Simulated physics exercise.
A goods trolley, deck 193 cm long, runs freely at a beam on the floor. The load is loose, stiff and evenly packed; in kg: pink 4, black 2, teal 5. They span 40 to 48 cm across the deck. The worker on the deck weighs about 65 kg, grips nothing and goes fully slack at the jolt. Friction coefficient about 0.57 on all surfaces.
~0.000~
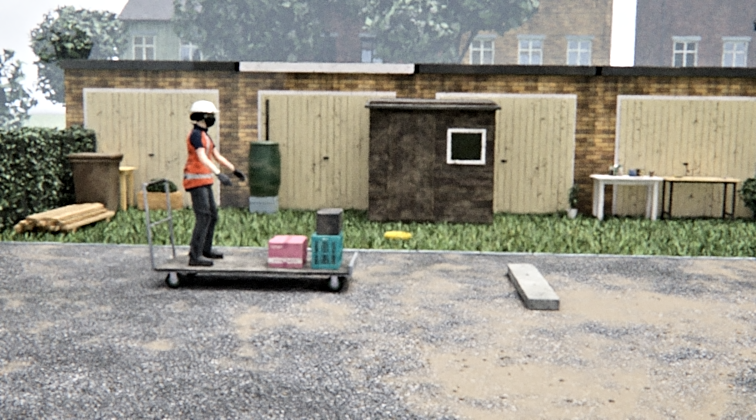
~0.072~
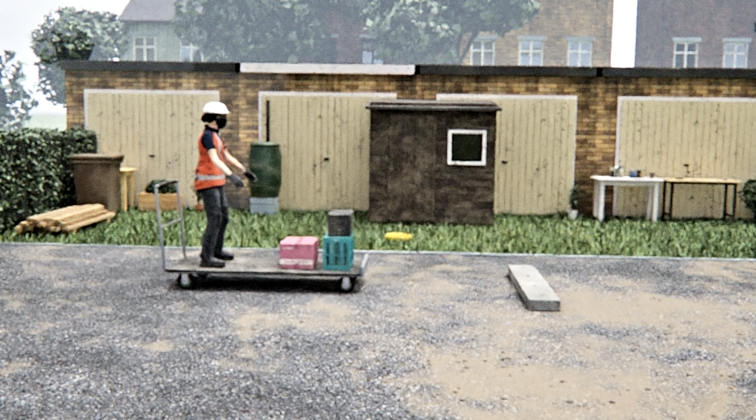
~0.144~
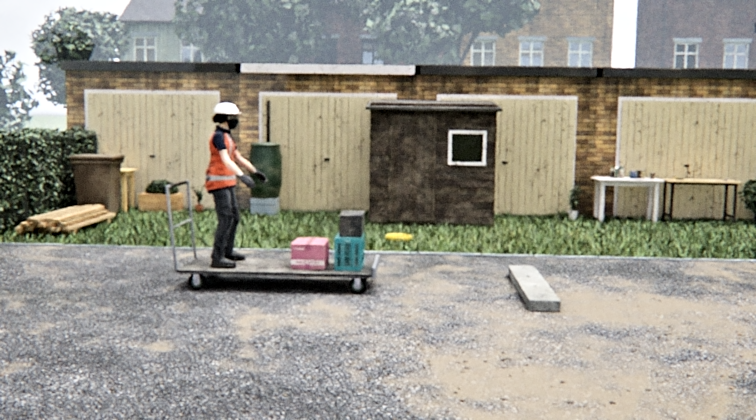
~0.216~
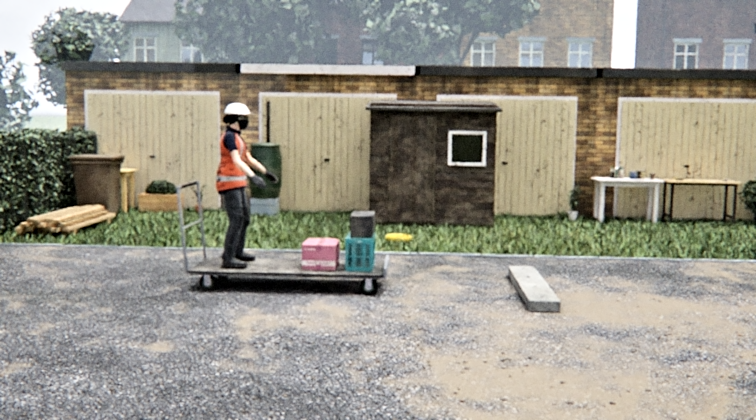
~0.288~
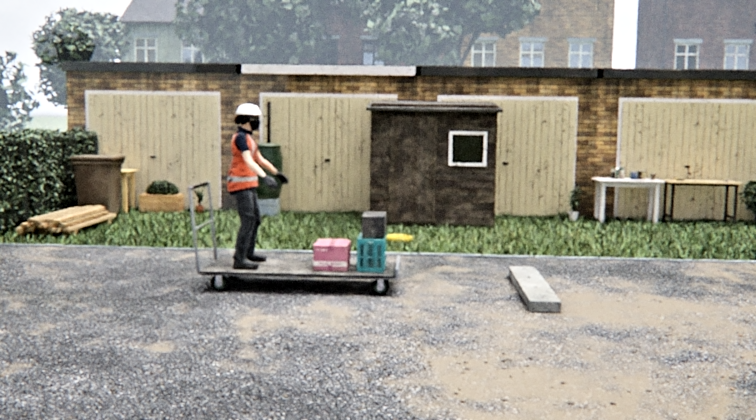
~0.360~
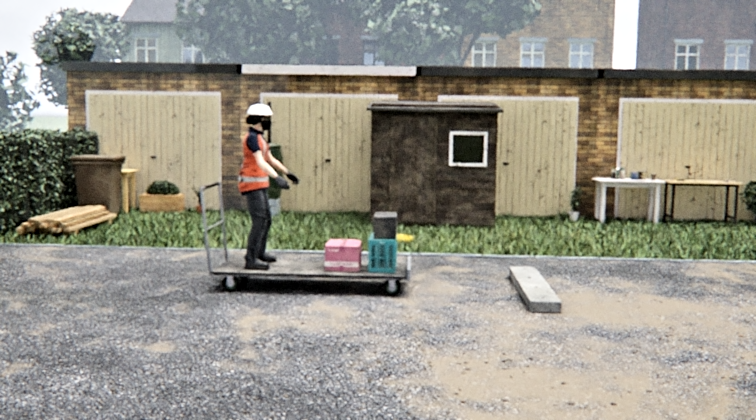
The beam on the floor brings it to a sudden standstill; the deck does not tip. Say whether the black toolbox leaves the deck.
The black toolbox flies off.
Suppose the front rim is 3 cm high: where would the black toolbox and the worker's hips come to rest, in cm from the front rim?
In that case black 40 past, hips 130 behind.
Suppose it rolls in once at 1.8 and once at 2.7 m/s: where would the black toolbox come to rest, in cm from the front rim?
First 40 cm past, then 130 cm past.
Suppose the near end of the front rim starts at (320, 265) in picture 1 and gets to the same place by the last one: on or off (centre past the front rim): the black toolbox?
In that case black off.
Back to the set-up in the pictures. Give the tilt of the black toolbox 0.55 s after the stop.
Roughly 90° from upright.
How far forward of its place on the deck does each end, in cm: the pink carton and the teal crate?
About: Pink 20, teal 10.
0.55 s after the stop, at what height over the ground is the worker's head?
Roughly 80 cm above it.
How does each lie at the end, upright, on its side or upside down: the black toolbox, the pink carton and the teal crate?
Black upside down, pink upright, teal upright.
Impact comes at 1.14 s.
After 1.69 s the black toolbox is 15 cm past the rim, tilted 90°, near (543, 254) in the last picture's view.
After 2.14 s the black toolbox is 41 cm past the rim, tilted 180°, near (567, 281) in the last picture's view.
At rest, 4.5 s, past the rim, black toolbox; behind it, pink carton, teal crate and the worker's hips.
